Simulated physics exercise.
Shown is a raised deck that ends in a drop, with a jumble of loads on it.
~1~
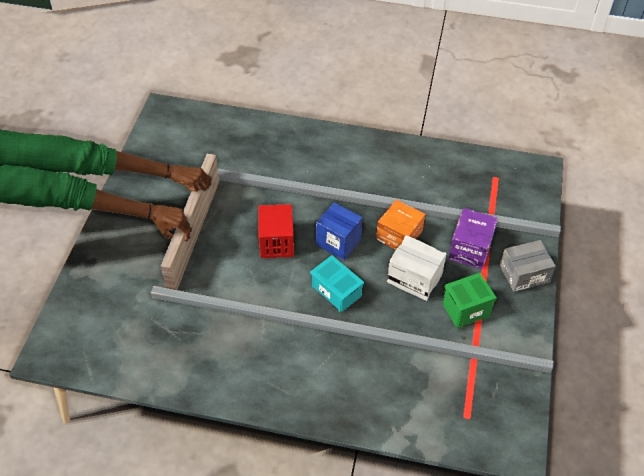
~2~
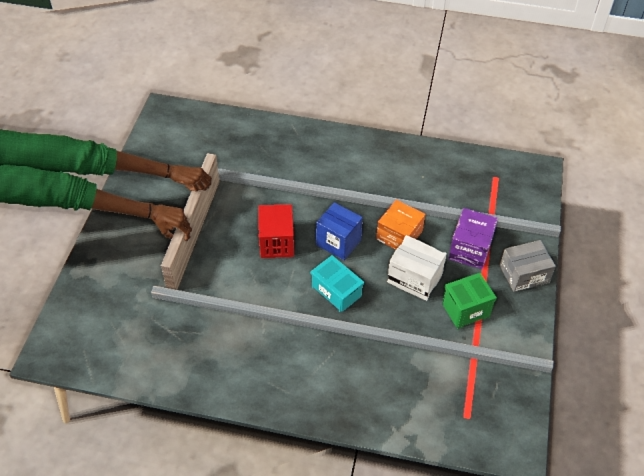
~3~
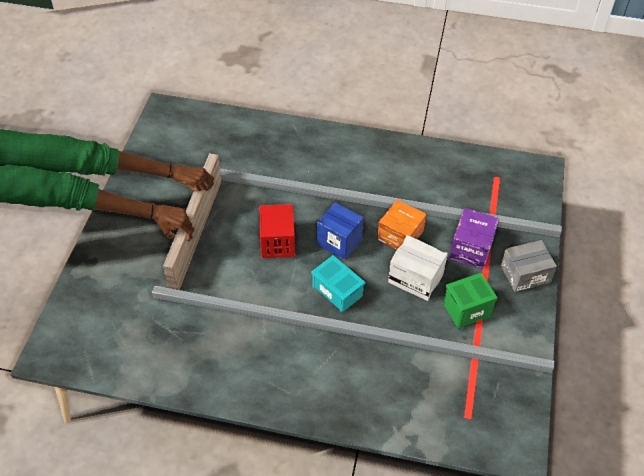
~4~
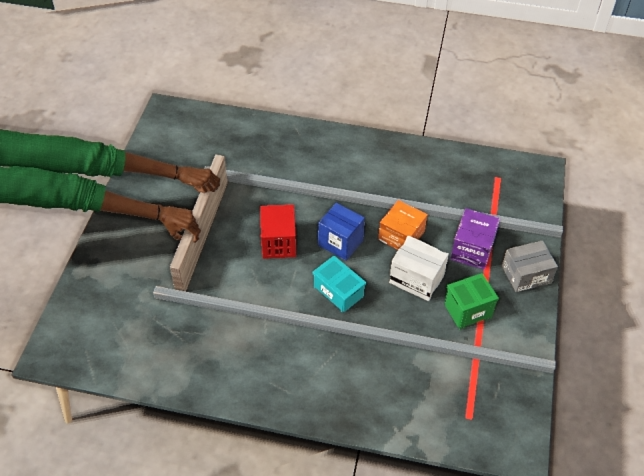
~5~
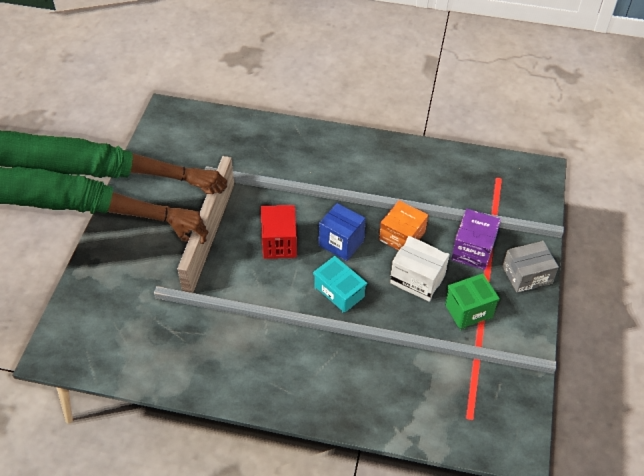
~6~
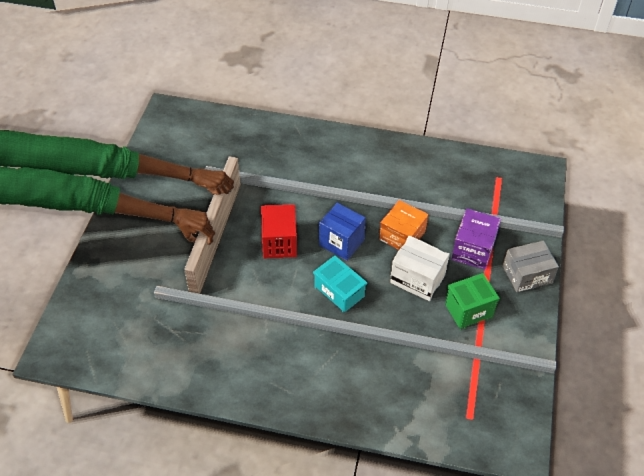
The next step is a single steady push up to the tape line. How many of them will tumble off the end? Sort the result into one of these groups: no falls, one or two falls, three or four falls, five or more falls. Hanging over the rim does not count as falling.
Three or four falls.
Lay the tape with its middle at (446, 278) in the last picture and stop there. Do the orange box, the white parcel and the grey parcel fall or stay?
Outcome: Orange box is not lost; white parcel is not lost; grey parcel ends up off.
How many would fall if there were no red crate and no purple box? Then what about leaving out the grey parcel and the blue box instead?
First 0, then 0.
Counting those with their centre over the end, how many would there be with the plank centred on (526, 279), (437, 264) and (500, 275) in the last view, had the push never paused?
6, 1 and 3.
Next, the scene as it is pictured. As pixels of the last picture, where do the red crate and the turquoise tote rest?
In the last picture the red crate sits around (506, 275) and the turquoise tote around (497, 325).
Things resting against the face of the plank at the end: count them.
It's touching 2 at the end.
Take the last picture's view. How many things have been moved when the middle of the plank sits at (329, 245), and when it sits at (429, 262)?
By then 4, and later 8.
Soon after, none off yet; grey parcel at rest near (530, 266); green tote at rest near (471, 302); purple box at rest near (476, 239).
Then, none off yet; grey parcel moved about its own width near (554, 276); green tote moved a little near (475, 308); purple box moved about its own width near (519, 249).
At rest, the number that fall off is three or four; fallen, orange box, purple box and grey parcel.
